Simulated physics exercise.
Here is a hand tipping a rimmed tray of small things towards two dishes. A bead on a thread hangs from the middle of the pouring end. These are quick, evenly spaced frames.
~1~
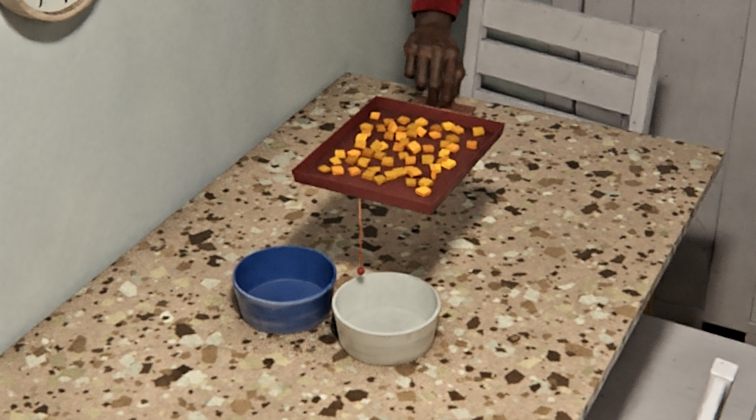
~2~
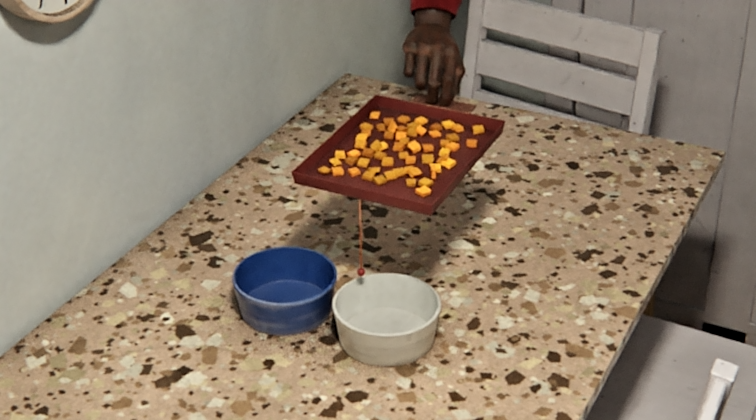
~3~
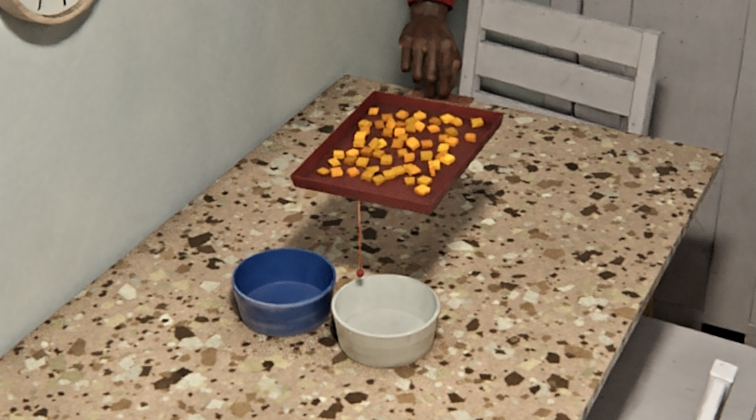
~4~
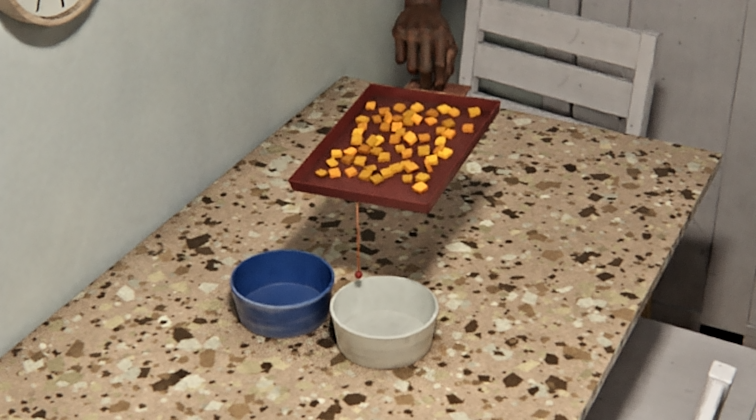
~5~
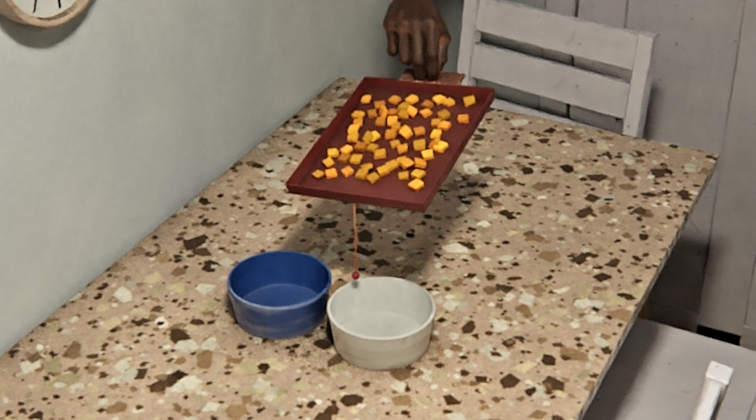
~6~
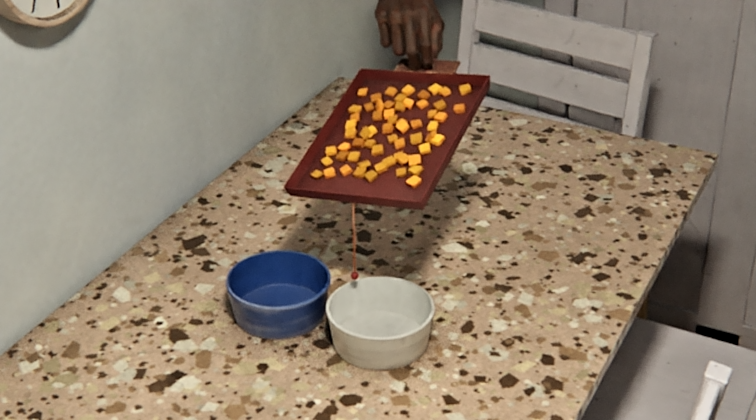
A dark red tray of small orange-yellow pieces slowly tilted above a blue bowl and a whitish bowl, as a hand raised its far end and its near edge dipped slightly to the left.
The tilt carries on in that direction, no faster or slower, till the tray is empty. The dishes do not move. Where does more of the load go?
Fuller: The left-hand dish.
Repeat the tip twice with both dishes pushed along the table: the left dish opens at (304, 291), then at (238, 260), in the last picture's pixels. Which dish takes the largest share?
At the first place the left one, at the second right.
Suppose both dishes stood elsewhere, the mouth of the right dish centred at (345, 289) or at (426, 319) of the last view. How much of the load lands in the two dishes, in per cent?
About 70 and 70 per cent.
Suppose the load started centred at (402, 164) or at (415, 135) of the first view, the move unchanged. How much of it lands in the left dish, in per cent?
Near 80 % and 80 %.
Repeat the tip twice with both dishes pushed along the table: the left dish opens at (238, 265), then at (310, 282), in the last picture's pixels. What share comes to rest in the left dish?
First some 10, then 100 per cent.
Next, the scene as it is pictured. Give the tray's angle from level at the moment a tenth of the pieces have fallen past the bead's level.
At some 85 degrees.
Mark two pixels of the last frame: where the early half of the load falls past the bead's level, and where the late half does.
The first part at (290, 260); the rest at (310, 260).
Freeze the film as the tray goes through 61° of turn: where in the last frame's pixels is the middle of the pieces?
Around (326, 169).
Just after the last frame, tray tipped steeply; every one on the tray.
A moment on, tray tipped right over; the larger part on the tray; roughly a quarter in the left dish; just a few outside both.
Further on, tray tipped past a quarter turn; almost all in the left dish; about a tenth outside both.
When it is over, tray tipped past a quarter turn; not one in the right dish; almost all in the left dish; about a tenth outside both.
